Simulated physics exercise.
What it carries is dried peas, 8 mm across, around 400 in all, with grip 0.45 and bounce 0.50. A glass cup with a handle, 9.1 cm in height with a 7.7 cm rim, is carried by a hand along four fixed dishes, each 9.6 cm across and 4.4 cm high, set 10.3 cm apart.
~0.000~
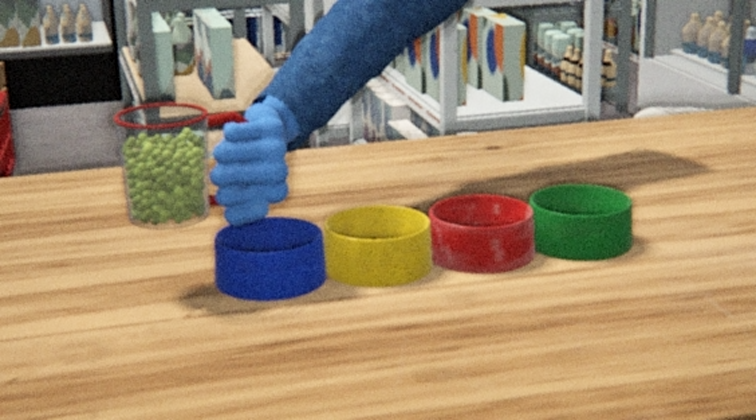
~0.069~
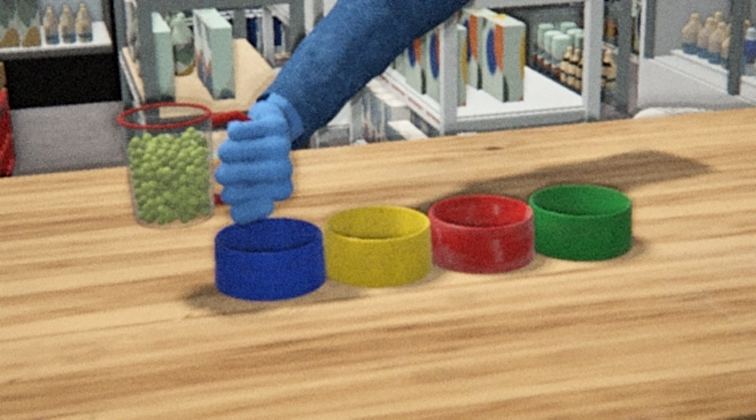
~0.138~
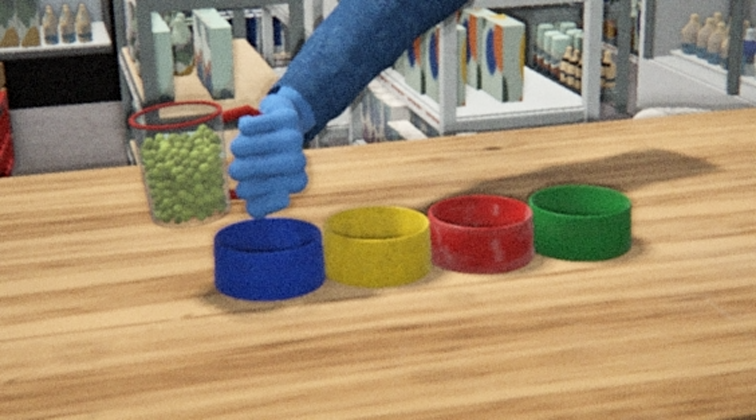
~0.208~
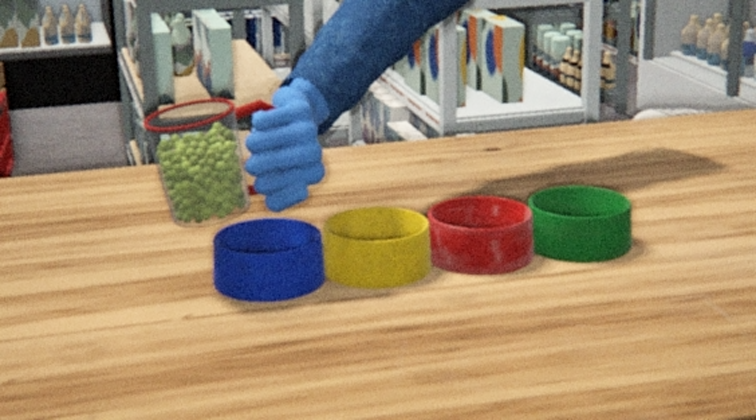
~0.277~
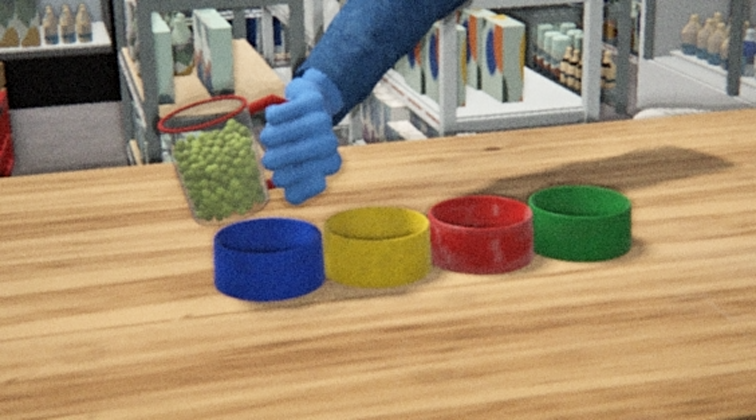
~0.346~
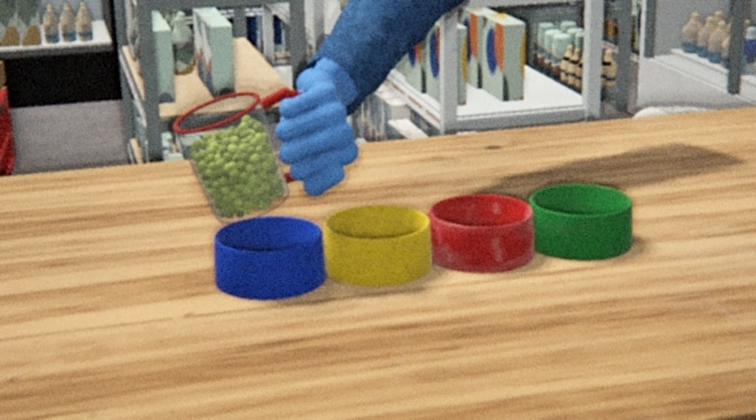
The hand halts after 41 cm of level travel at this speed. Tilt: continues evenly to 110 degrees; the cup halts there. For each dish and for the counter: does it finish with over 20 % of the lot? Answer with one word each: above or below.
Red dish above, blue dish below, green dish above, yellow dish below, counter below.
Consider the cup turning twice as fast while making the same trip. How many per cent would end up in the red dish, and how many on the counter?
In that case I'd put red at 10 and the counter at 10.
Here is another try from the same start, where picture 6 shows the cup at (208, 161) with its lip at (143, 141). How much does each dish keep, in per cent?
In the end red holds 0, blue holds 70, green holds 0, yellow holds 30.
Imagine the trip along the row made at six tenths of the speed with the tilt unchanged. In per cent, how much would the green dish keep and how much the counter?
The shares would then be green 0 and counter 0.
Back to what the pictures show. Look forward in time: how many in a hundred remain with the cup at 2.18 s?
30 per cent.
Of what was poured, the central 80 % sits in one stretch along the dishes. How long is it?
Spread: Around 12 cm.
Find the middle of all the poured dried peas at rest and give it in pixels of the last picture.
In the last view, approximately (546, 232).
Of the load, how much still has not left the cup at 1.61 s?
About 100 percent of the load.
After 1.10 s, tilt 62 degrees; cup holds 100 %.
After 1.61 s, tilt 93 degrees; cup holds 100 %.
After 2.18 s, tilt 110 degrees; cup holds 30 %, red 35 %, green 30 %.
By 3.2 s all is still; red 35 %, blue 0 %, green 50 %, yellow 0 %, counter 10 %.
